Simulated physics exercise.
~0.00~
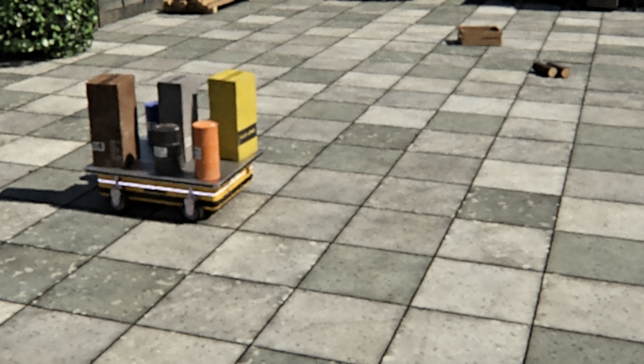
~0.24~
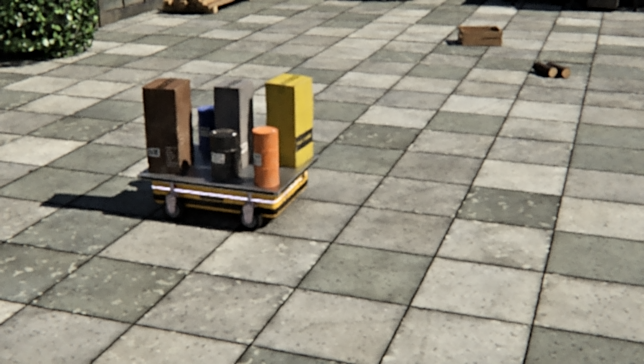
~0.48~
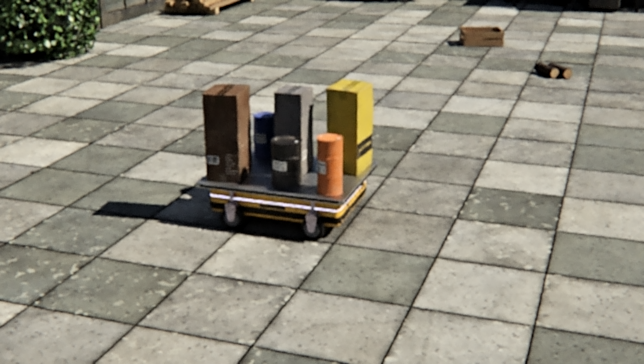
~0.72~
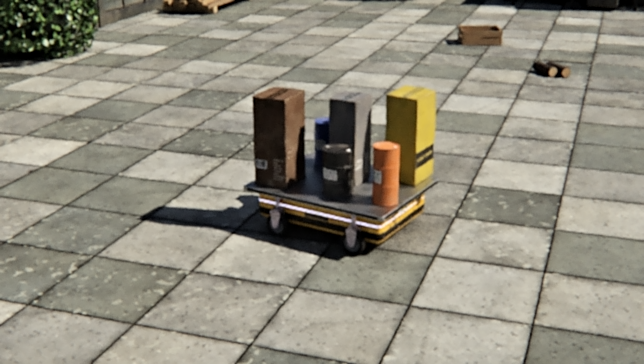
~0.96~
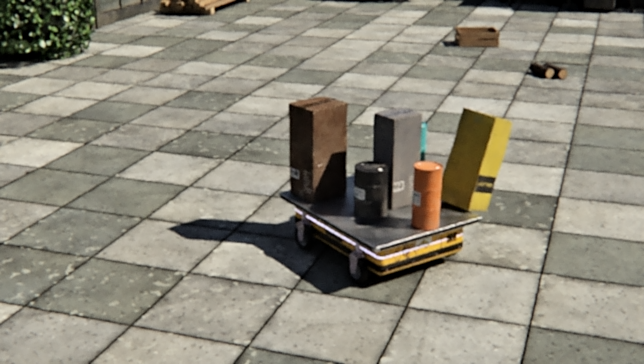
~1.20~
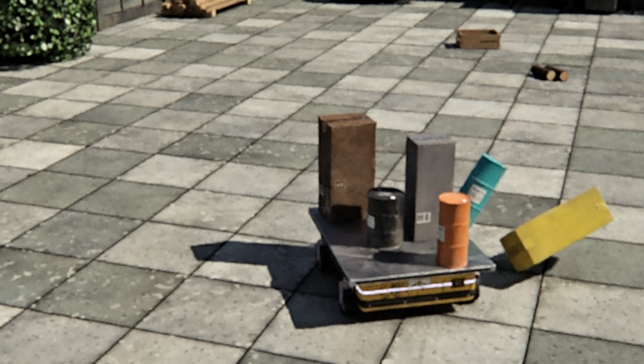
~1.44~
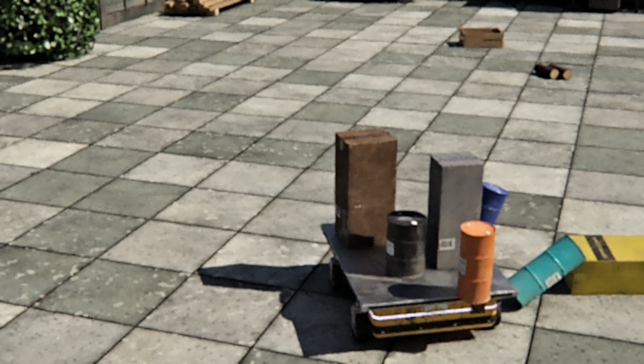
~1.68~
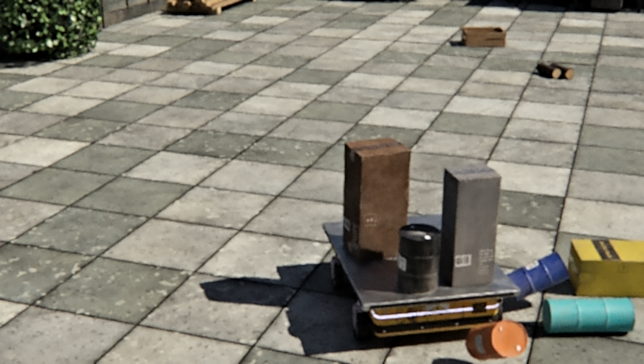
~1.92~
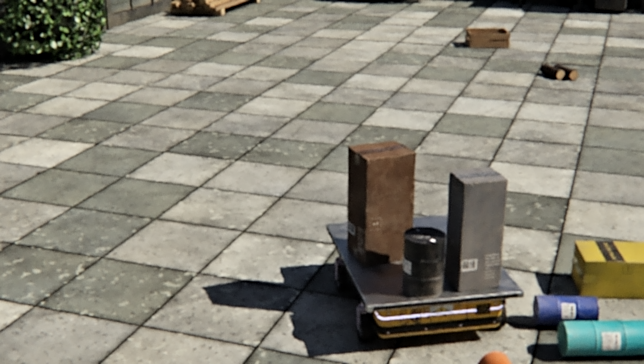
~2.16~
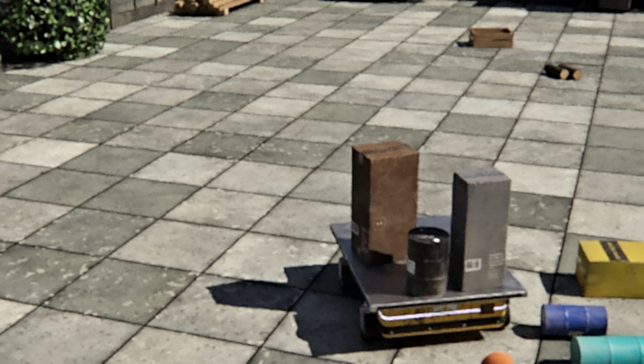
A loaded robot cart rolls right, turns and stops, spilling a yellow box and three canisters.
